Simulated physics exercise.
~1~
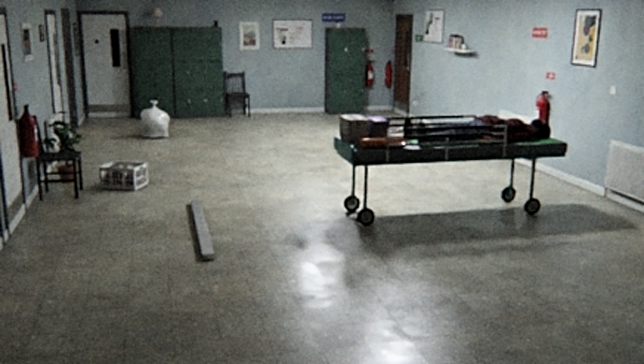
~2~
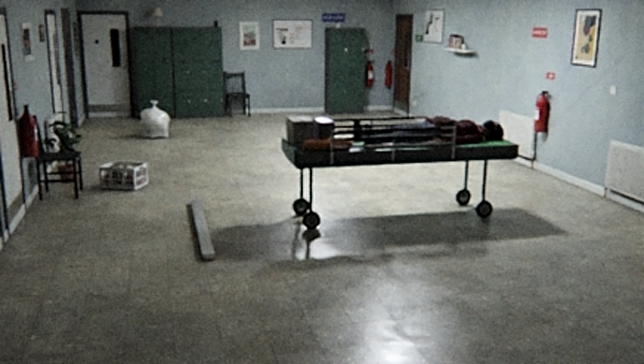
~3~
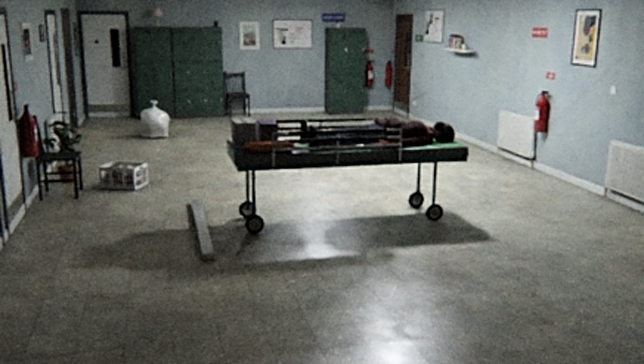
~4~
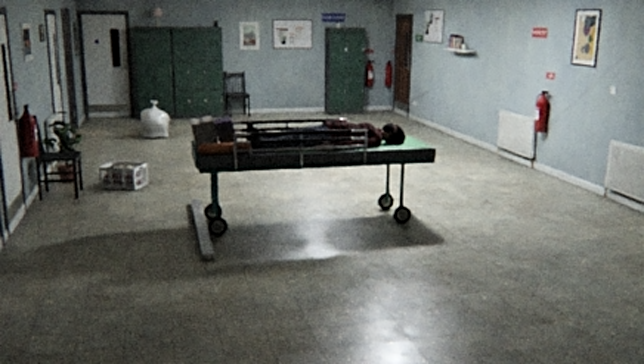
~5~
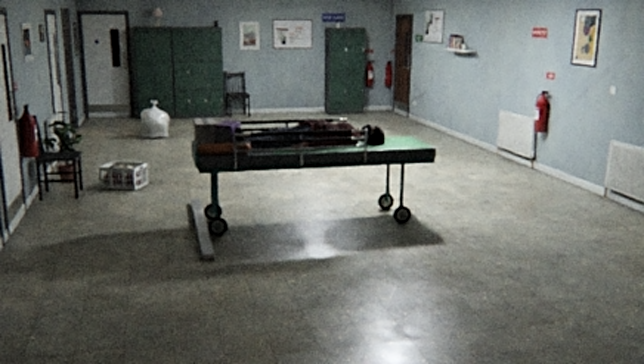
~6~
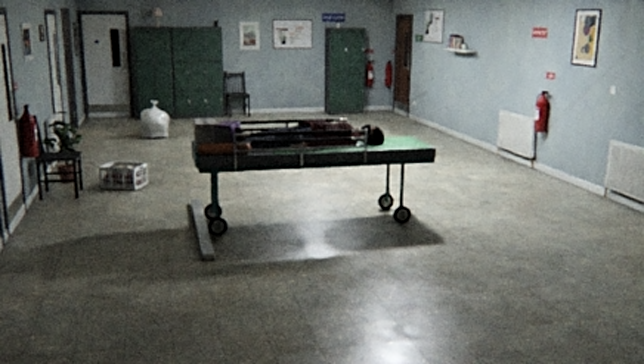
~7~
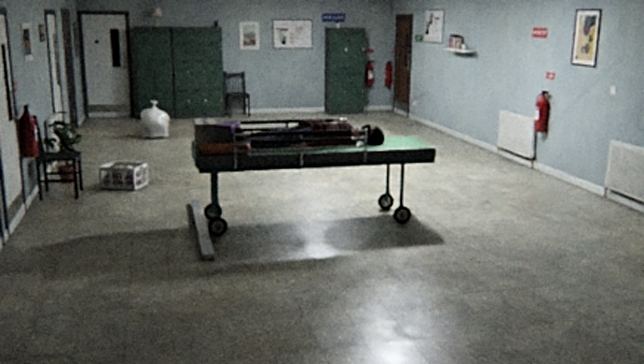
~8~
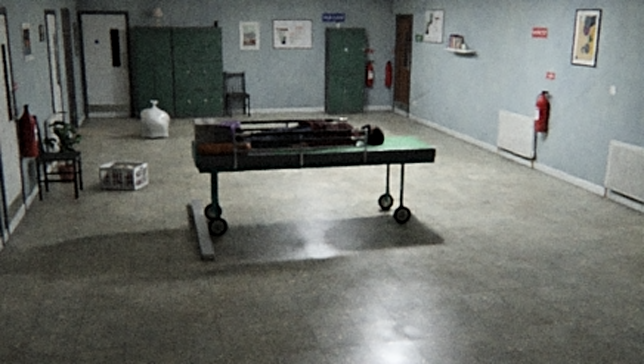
Wheeled trolley carrying a lying figure and loose items rolling left, stopping at a floor strip, its load shifting but staying on.
